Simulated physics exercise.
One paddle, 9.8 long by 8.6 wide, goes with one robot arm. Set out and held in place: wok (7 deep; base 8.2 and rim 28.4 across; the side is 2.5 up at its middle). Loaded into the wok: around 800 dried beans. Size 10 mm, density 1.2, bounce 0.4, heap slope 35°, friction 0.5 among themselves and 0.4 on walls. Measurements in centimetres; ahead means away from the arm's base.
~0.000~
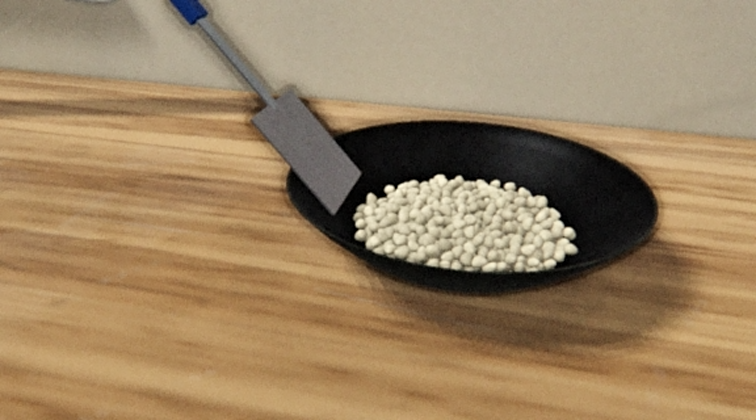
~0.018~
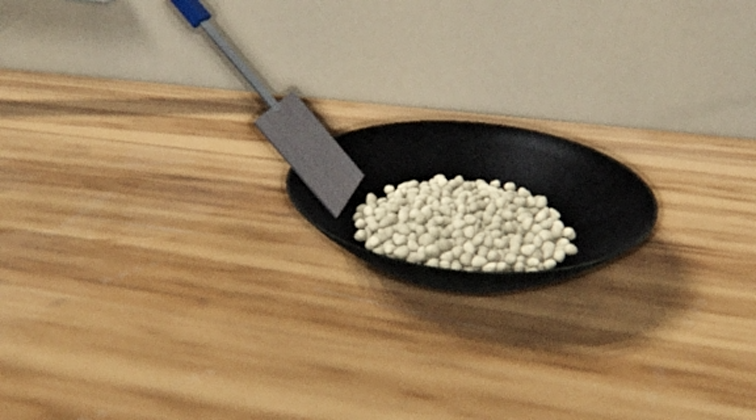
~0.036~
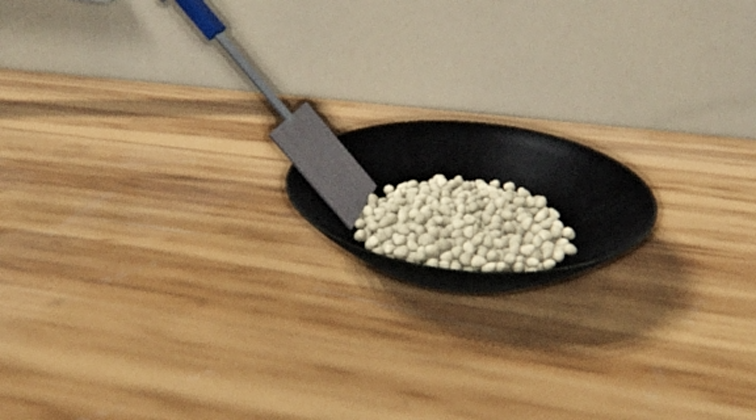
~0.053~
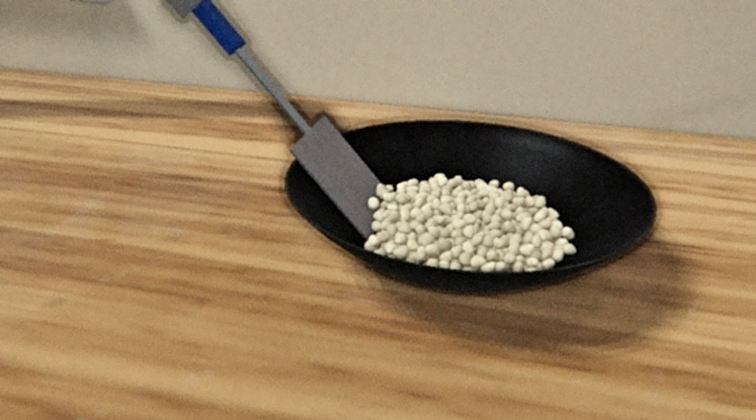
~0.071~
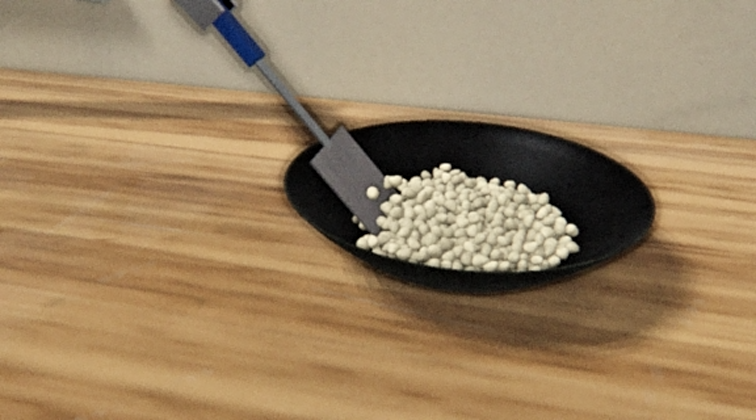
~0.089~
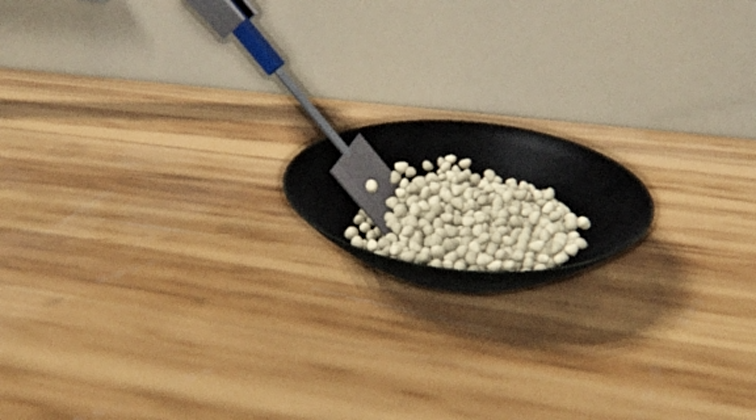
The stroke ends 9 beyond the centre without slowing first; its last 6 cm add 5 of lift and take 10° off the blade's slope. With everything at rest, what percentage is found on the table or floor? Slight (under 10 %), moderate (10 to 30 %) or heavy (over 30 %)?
Heavy.
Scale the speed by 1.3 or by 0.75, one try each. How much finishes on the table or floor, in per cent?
Around 45 per cent, then around 30 per cent, would end on the table or floor.
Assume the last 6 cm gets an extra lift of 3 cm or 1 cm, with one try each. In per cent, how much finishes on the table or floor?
Try one gives about 45 in a hundred, try two about 45 in a hundred.
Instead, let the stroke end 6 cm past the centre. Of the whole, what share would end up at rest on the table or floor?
My guess would be around 20 per cent.
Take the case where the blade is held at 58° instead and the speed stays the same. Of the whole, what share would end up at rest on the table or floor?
Then roughly 40 percent.
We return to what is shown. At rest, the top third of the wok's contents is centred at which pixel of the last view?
Roughly at (567, 222).
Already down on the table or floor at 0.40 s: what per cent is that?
Close to 15 per cent of the load.
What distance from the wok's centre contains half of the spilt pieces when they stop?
It's around 36 cm.
By 0.13 s, sloping 48°, highest piece 9 above the table; 796 in the wok.
By 0.18 s, sloping 45°, highest piece 10 above the table; 796 in the wok.
By 0.40 s, sloping 38°, highest piece 18 above the table; 487 in the wok, 107 on the table or floor, 202 on the blade or in flight.
By 1.45 s, sloping 38°, highest piece 8 above the table; 487 in the wok, 309 on the table or floor.
Final count, 487 in the wok, 309 on the table or floor. That is 39 % on the table or floor.
